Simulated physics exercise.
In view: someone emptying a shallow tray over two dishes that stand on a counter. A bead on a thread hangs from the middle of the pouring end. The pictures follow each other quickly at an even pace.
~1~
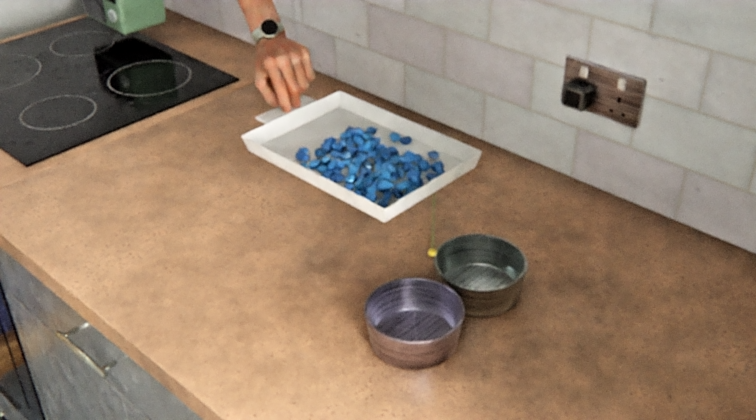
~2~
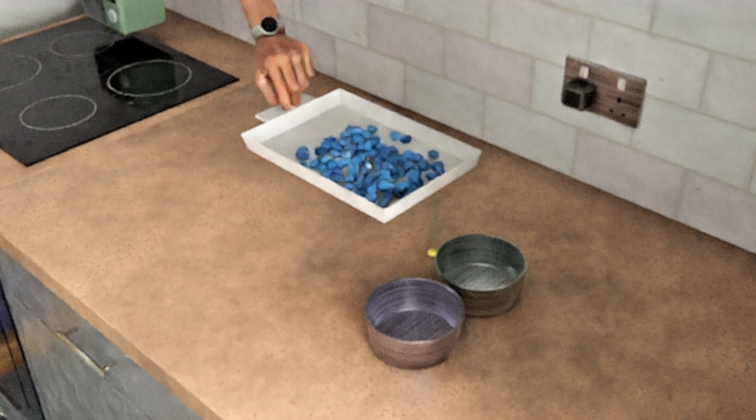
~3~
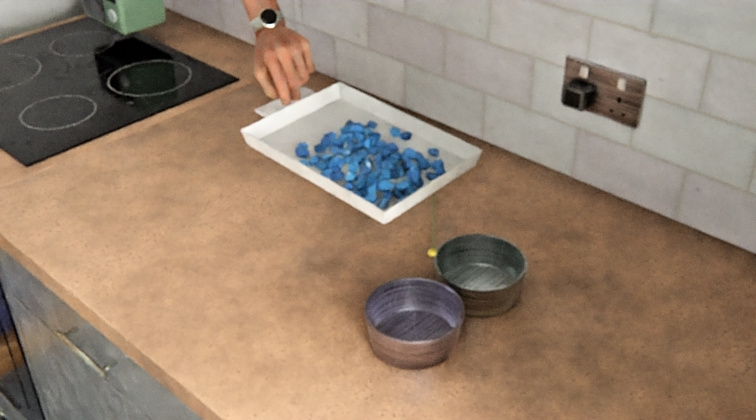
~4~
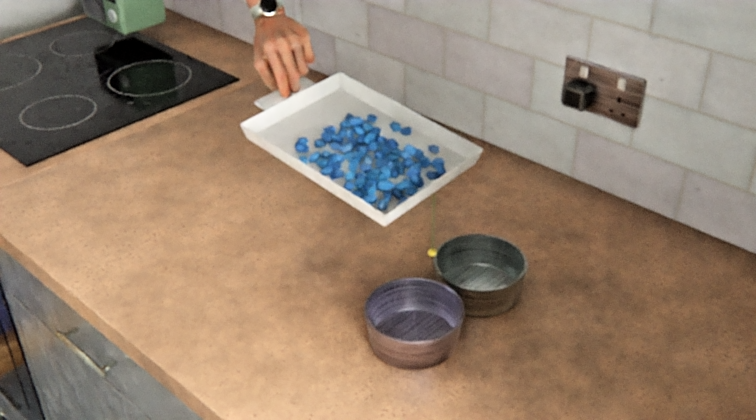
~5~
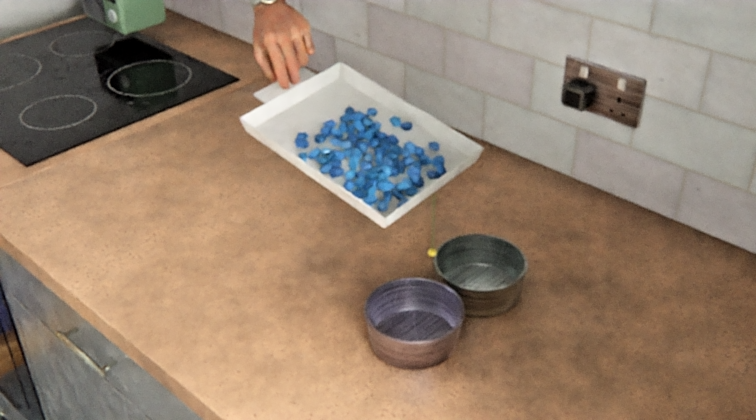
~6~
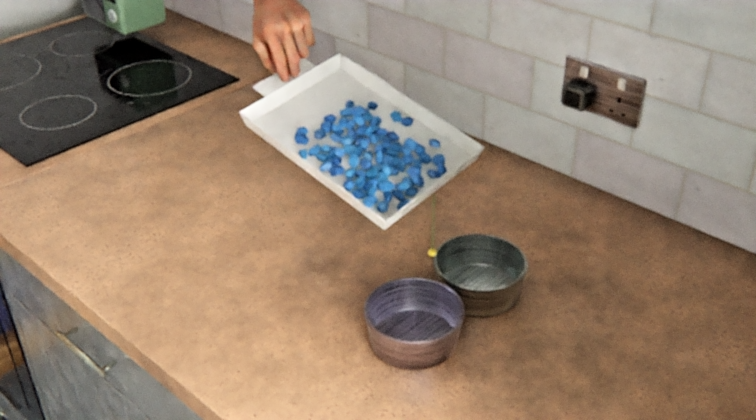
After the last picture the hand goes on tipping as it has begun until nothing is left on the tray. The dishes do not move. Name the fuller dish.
Fuller: The left-hand dish.
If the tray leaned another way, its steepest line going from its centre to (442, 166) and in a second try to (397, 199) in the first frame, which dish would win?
In turn: Right; the left-hand dish.
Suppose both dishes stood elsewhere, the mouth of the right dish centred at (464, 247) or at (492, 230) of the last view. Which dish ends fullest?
First left, then left.
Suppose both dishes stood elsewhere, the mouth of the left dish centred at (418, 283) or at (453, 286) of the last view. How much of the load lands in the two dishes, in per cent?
Near 80 % and 20 %.
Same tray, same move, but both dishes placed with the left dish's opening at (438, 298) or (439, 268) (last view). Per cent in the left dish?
First some 60, then 10 per cent.
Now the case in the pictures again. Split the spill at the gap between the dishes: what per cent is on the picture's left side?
Roughly 100 in a hundred.
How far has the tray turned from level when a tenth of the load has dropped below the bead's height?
At about 85°.
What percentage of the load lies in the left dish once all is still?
Roughly 90 in a hundred.
Just after the last frame, tray tipped steeply; every one on the tray.
A moment on, tray tipped right over; roughly a quarter on the tray; roughly two thirds in the left dish; just a few outside both; about a tenth in the air.
Further on, tray tipped past a quarter turn; the larger part in the left dish; about a tenth outside both.
When it is over, tray tipped past a quarter turn; the larger part in the left dish; not one in the right dish; about a tenth outside both.
